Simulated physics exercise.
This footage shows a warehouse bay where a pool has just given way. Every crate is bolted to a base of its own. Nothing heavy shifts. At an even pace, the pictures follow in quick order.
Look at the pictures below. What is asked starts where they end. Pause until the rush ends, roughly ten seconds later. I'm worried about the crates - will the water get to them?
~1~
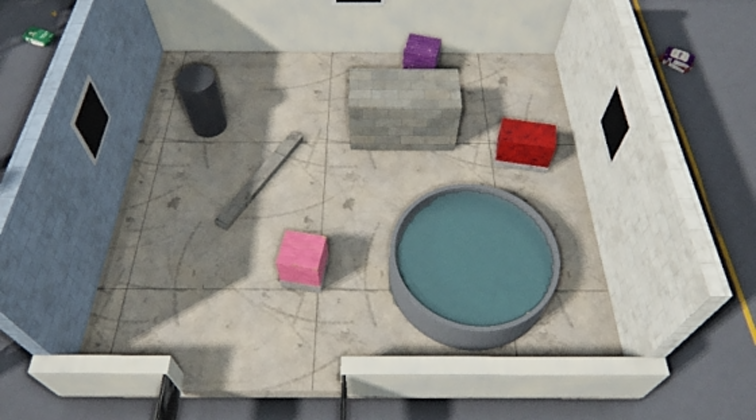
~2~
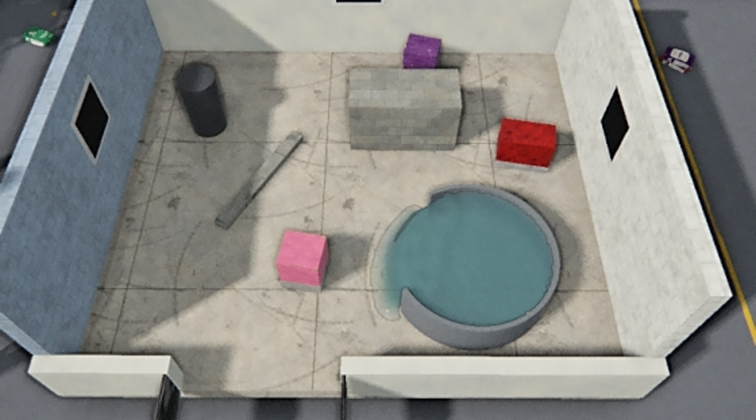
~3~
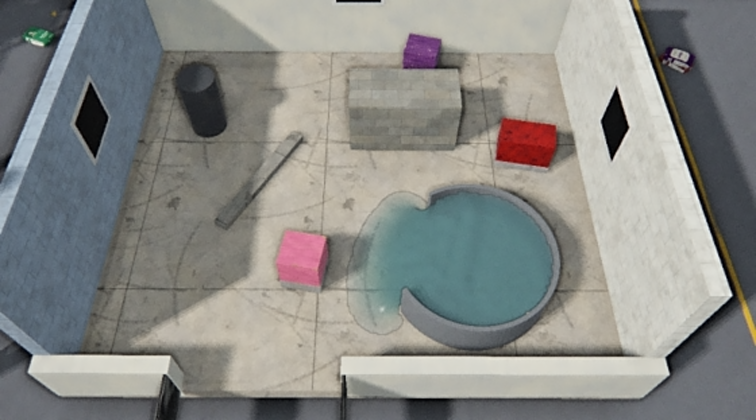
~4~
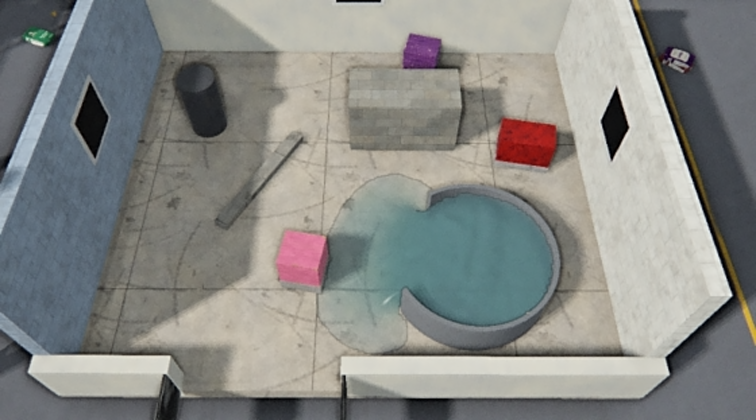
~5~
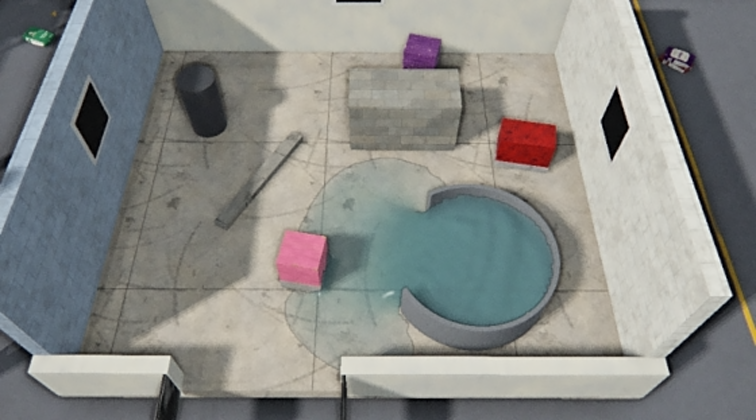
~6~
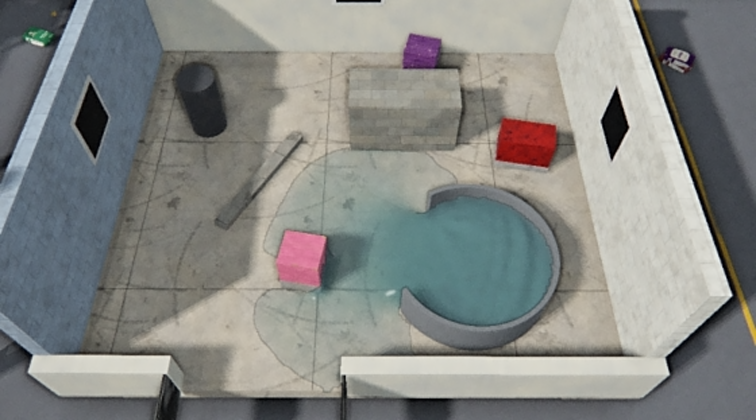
Result: The pink crate picks up moisture, the red crate remains moisture-free, the purple crate remains moisture-free.
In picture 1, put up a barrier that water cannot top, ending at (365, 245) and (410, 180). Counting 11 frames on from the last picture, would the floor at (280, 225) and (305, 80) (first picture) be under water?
In order, I'd call them inundated and bare.
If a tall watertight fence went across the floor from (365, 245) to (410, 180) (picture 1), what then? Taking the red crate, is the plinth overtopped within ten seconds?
Red crate is reached.
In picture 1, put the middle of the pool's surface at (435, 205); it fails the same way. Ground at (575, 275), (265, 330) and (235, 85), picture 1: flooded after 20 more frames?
First unwetted; next unwetted; last drenched.
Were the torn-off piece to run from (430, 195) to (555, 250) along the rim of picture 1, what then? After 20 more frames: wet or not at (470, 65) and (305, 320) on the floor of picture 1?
I'd expect the first point to be reached and the second point to stay dry.
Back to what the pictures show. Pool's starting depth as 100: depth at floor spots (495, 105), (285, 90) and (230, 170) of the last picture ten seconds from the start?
Readings in order: Around 4, 4 and 12 %.
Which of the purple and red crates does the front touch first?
Answer: The one in red.
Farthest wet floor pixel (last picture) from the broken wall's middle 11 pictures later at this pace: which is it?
My guess is roughly (242, 62).
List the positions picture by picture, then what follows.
The round tank at (474, 255) is whole and still, in the first picture.
Water pours out at (396, 250) and has run to a hidden place, in the second picture.
The front is at (378, 328), out from the gap at (396, 252), in the third picture.
The front is at (353, 343), out from the gap at (396, 253), in the fourth picture.
The front is at (313, 346), out from the gap at (396, 253), in the fifth picture.
The front is at (263, 327), out from the gap at (396, 253), in the sixth picture.
A moment on, water covers 30 % of the floor; the pink crate water round its plinth, the red crate not reached, the purple crate not reached.
Next, water covers 50 % of the floor; the pink crate water round its plinth, the red crate water round its plinth, the purple crate not reached.
Then, water covers 65 % of the floor; the pink crate water round its plinth, the red crate water round its plinth, the purple crate not reached.
Later, water covers 75 % of the floor; the pink crate water round its plinth, the red crate water round its plinth, the purple crate water round its plinth.
In the end, water covers 95 % of the floor; the pink crate was topped, the red crate stayed above the water, the purple crate stayed above the water.
